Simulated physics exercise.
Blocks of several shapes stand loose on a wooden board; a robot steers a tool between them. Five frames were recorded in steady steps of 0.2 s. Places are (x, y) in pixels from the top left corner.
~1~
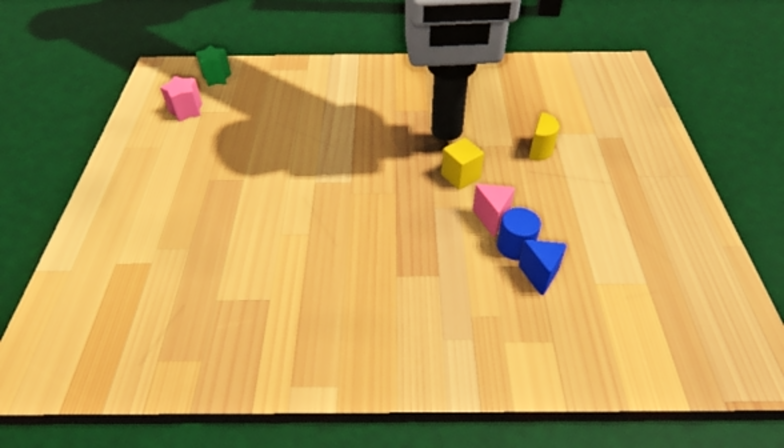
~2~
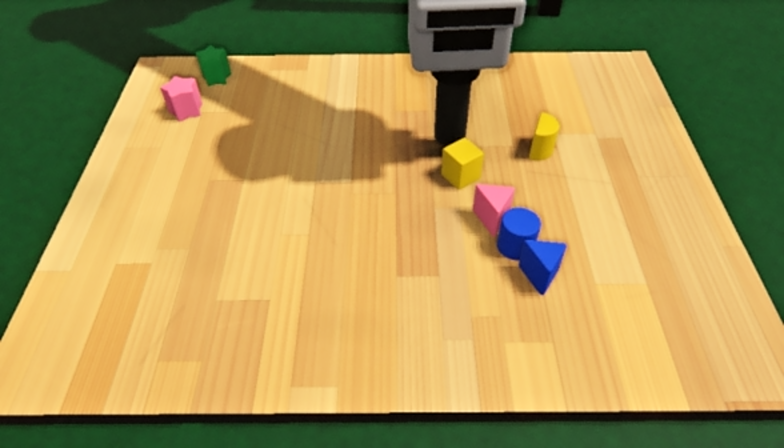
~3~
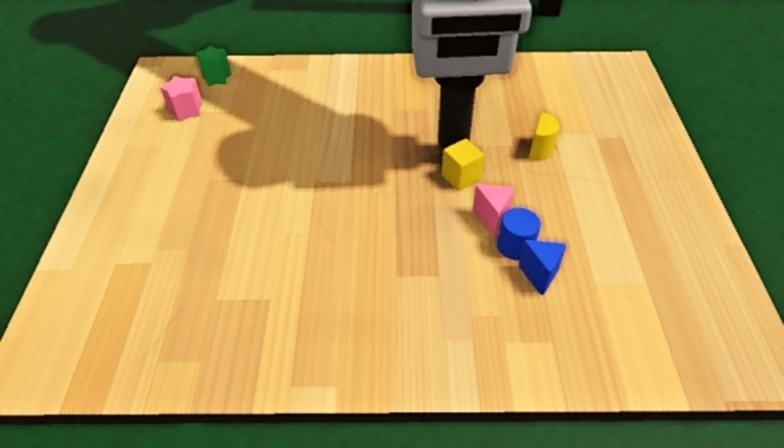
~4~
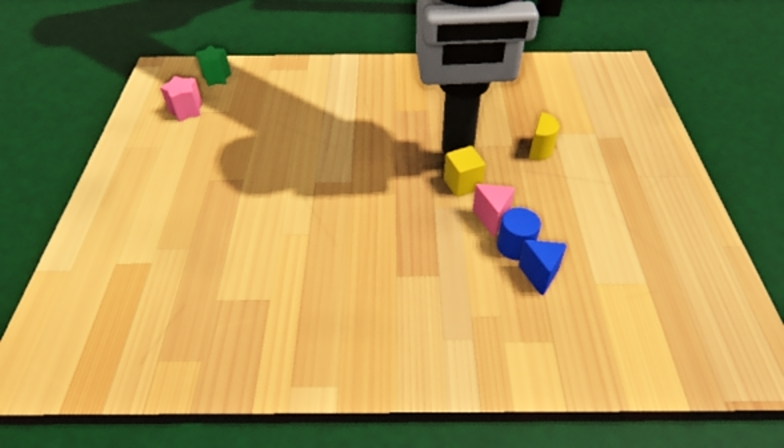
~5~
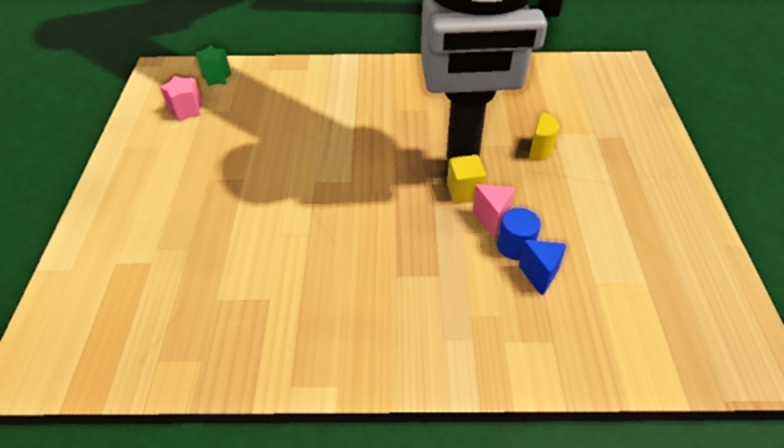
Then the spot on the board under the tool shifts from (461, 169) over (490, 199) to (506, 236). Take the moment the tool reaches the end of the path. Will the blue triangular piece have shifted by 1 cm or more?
My answer is yes.
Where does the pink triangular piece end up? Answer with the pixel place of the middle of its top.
I think it will end close to (481, 226).
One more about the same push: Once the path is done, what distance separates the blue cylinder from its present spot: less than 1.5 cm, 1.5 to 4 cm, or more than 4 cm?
Between 1.5 and 4 cm.
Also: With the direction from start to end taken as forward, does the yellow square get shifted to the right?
I expect so.
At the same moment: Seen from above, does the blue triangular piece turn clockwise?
I expect not.
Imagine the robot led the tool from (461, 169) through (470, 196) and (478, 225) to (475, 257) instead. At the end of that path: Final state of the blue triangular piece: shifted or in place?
The blue triangular piece will stay where it stands.
What follows on the original path. Halfway along, tool (493, 187); yellow square (470, 189), turned 65° clockwise; pink triangular piece (487, 208), turned 45° anticlockwise; blue cylinder (526, 224).
At the end, tool (509, 223); yellow square (469, 193), turned 85° clockwise; pink triangular piece (481, 226), turned 20° clockwise; blue cylinder (531, 239); blue triangular piece (554, 262), turned 35° anticlockwise.
